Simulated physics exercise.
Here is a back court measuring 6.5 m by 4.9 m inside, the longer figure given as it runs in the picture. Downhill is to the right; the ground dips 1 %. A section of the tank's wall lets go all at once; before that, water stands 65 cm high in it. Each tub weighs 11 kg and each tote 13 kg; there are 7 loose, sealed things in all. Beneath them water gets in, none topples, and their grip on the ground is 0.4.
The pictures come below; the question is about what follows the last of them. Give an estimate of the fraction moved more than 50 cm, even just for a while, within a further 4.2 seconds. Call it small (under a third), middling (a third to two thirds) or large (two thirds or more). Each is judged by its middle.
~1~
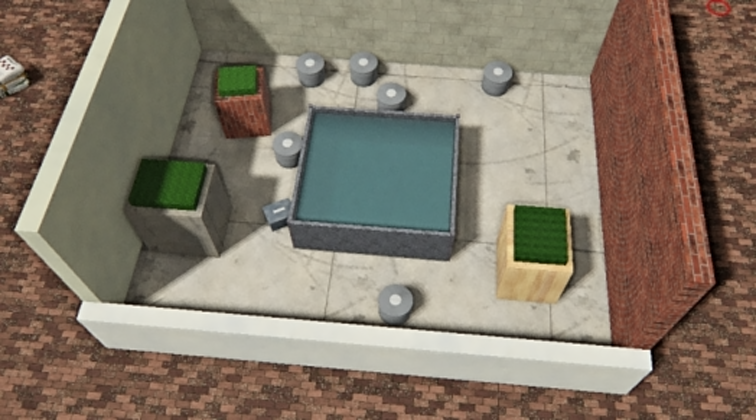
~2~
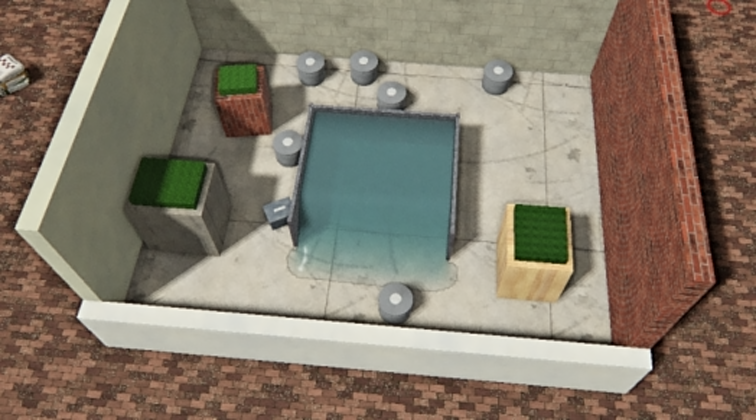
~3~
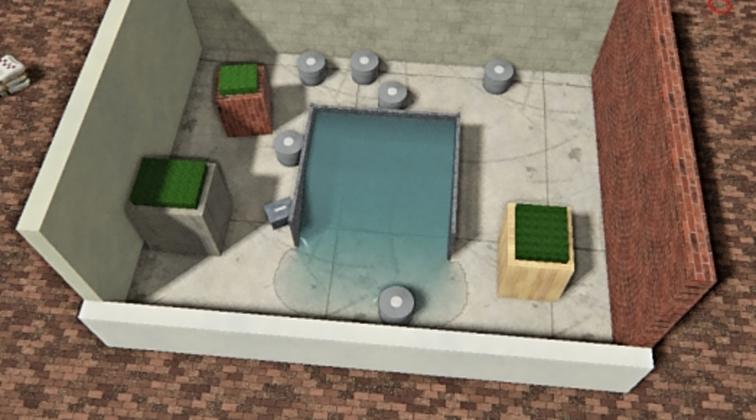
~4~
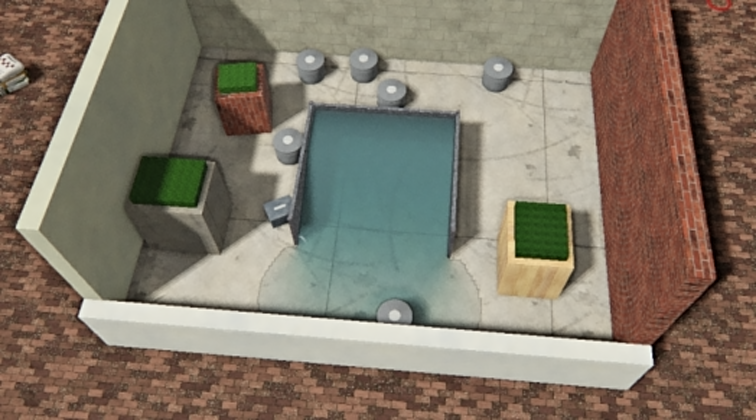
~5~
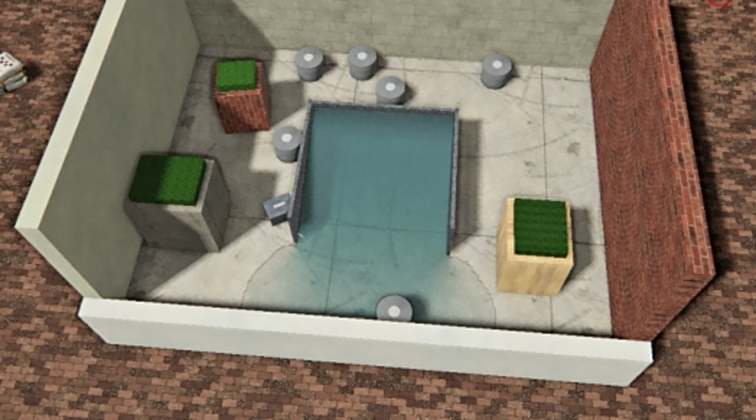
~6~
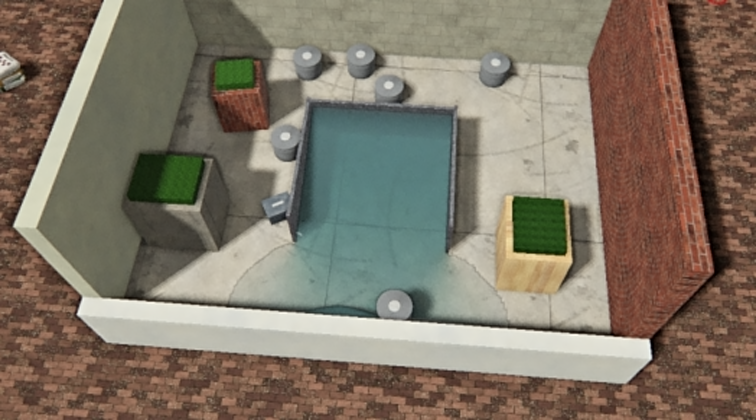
Middling, a third to two thirds.
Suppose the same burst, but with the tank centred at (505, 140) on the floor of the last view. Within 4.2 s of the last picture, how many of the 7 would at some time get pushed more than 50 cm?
In that case the number is 4.
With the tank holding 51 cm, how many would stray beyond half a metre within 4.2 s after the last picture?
That would give 1.
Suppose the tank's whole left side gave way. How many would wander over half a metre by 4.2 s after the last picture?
That gives 7 of them.
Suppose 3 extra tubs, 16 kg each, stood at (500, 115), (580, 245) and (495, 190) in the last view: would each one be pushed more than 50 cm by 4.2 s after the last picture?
Result, in sequence: Below the mark / above the mark / above the mark.
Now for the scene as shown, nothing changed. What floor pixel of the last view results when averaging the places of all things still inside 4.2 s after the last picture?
The centre is close to (363, 97).
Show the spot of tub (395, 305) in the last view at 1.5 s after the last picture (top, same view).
Roughly at (483, 255).
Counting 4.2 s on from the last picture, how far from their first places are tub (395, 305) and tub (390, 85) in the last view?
In that order: 400 cm, 0 cm.
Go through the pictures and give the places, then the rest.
In the first frame, a tub at (395, 300), on the bottom; a tub at (391, 93) rests on the ground; 3.9 m2 under water; 0 of 7 have shifted.
In the second frame, a tub at (395, 299), on the bottom; a tub at (391, 92) rests on the ground; water covers 5.1 m2; 0 of 7 have shifted.
In the third frame, a tub at (396, 302), on the bottom, 5 cm from its start; a tub at (392, 92) rests on the ground; 6.3 m2 under water; 0 of 7 have shifted.
In the fourth frame, a tub at (395, 316), on the bottom, 28 cm from its start; a tub at (391, 90) rests on the ground; water covers 7.5 m2; 1 of 7 have shifted.
In the fifth frame, a tub at (394, 312) floats, 28 cm from its start; a tub at (390, 87) rests on the ground; 8.0 m2 under water; 1 of 7 have shifted.
In the sixth frame, a tub at (395, 306), afloat, 27 cm from its start; a tub at (389, 86), on the bottom; water covers 8.3 m2; 1 of 7 have shifted.
Then, 0.4 s after the last picture 0 of 7 are over 50 cm from their spots; 1 afloat.
Then, 1.5 s after the last picture 1 of 7 are over 50 cm from their spots; 0 afloat.
Then, 2.8 s after the last picture 1 of 7 are over 50 cm from their spots; 0 afloat.
Then, 4.2 s after the last picture 4 of 7 are over 50 cm from their spots, and 4 have been at some point; 2 afloat.
